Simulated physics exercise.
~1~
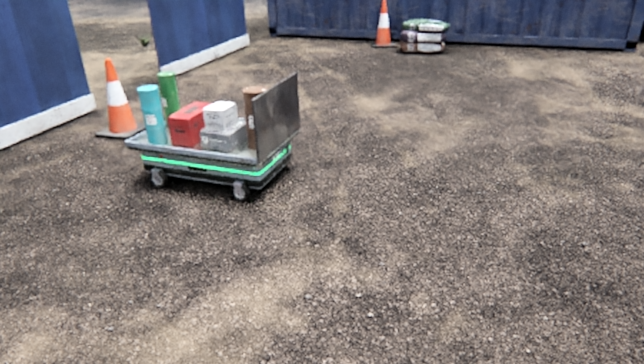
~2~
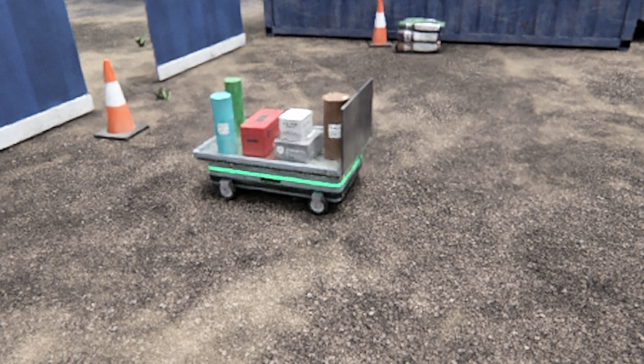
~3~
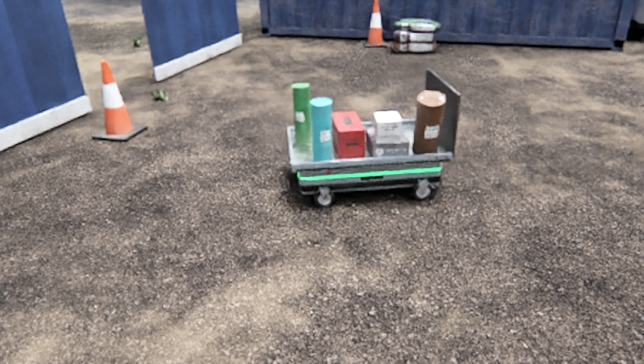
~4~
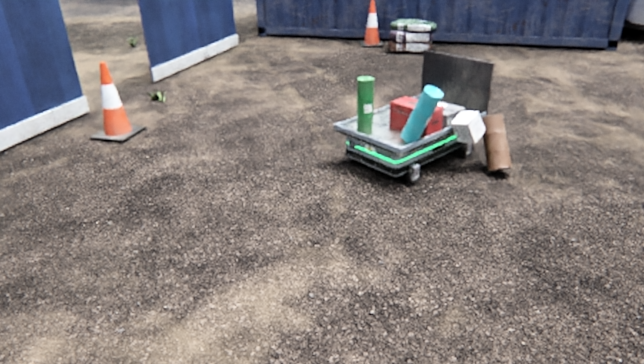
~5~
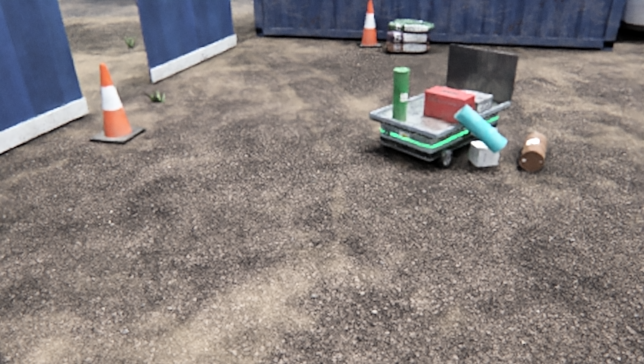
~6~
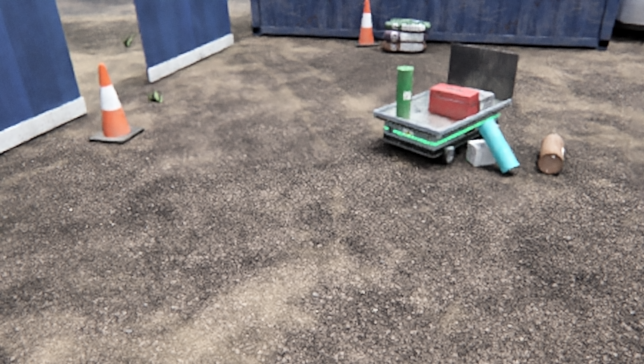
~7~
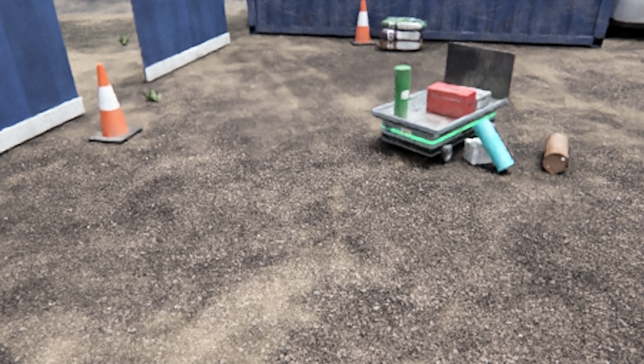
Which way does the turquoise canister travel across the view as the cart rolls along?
The turquoise canister travels to the right, first riding on the cart and then falling off its side.
